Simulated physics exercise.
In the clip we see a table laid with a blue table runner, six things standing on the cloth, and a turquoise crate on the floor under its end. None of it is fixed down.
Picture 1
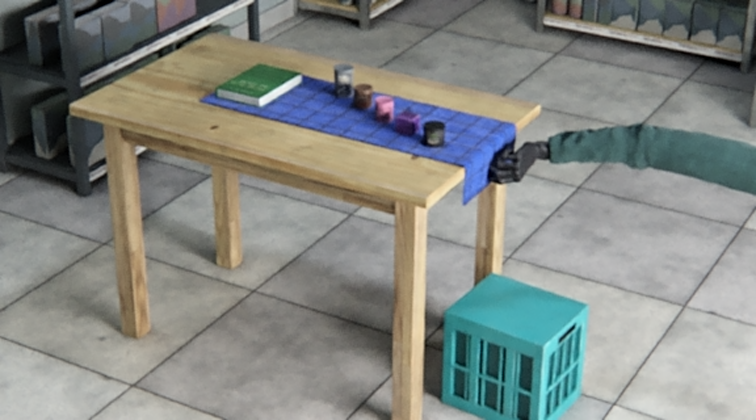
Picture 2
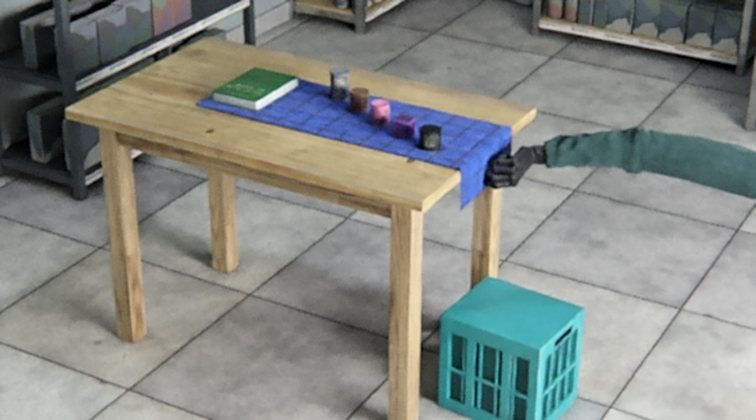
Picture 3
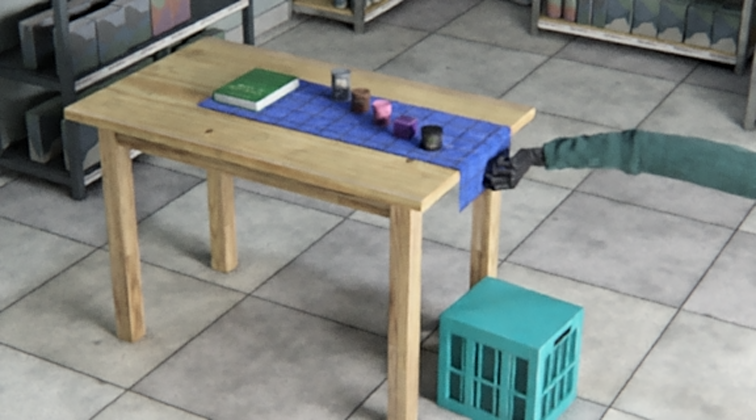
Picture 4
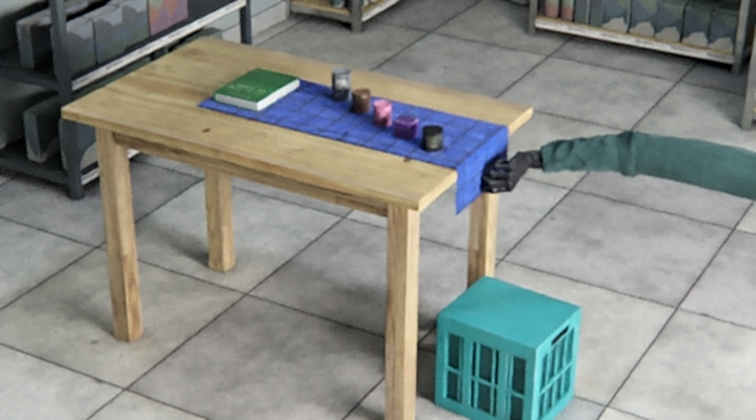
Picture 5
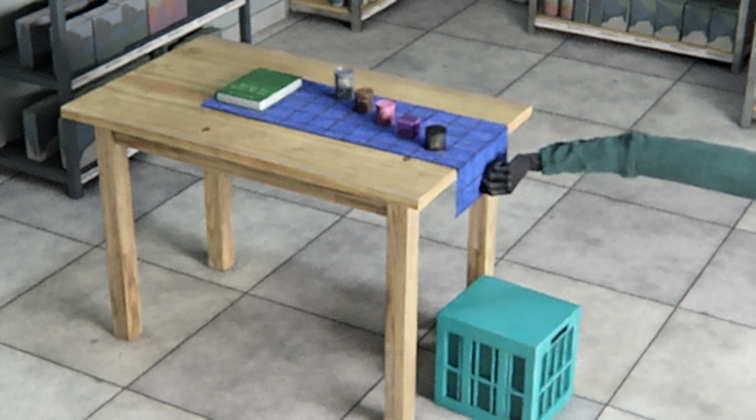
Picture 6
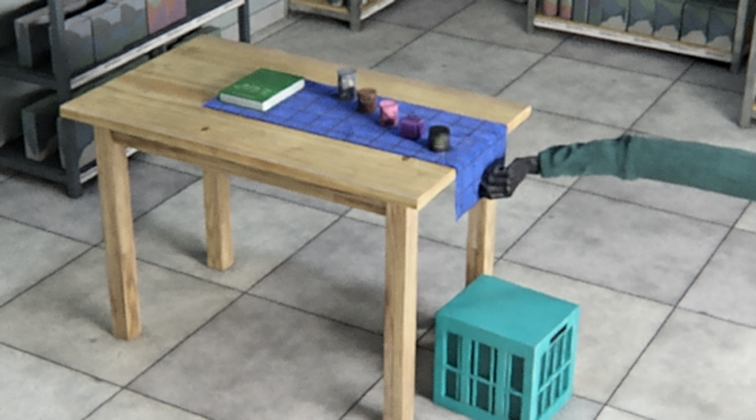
A dark hand slowly tugs a blue runner slightly over the table's edge, carrying everything along.
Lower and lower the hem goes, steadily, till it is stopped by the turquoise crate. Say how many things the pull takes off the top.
It takes off three.
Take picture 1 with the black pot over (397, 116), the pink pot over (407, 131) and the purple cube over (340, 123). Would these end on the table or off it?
I'd say the black pot takes a fall, the pink pot takes a fall, and the purple cube hangs on.
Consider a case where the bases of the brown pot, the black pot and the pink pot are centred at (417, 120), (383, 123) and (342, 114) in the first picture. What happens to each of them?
Short version: Brown pot drops, black pot drops, pink pot stays.
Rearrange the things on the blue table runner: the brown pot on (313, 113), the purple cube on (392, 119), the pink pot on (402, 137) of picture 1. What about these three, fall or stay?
Outcome: Brown pot stays aboard, purple cube falls away, pink pot falls away.
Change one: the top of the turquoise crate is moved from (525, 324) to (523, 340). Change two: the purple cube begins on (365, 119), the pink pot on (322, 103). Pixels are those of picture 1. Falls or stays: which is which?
So the purple cube leaves, and the pink pot stays there.
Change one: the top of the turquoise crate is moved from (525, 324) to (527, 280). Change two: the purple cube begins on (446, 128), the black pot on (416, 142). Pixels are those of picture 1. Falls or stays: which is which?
The purple cube is lost; the black pot is lost.
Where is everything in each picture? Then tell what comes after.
In the first frame, hem (463, 206); black pot (434, 125); purple cube (408, 116); pink pot (384, 99); brown pot (363, 87); grey can (344, 67); top of the crate (525, 324).
In the second frame, hem (460, 211); black pot (431, 128).
In the third frame, hem (459, 213); purple cube (405, 119).
In the fourth frame, hem (456, 216); pink pot (383, 104); top of the crate (517, 326).
In the fifth frame, hem (455, 218); brown pot (364, 90).
In the sixth frame, hem (456, 222); black pot (440, 129); purple cube (412, 120); pink pot (389, 104); brown pot (367, 91); grey can (347, 71).
A little later, hem near (480, 258); black pot gone.
Next, hem on the crate; black pot, purple cube and pink pot gone.
When it is over, hem on the crate; black pot, purple cube and pink pot gone. It carries off three.
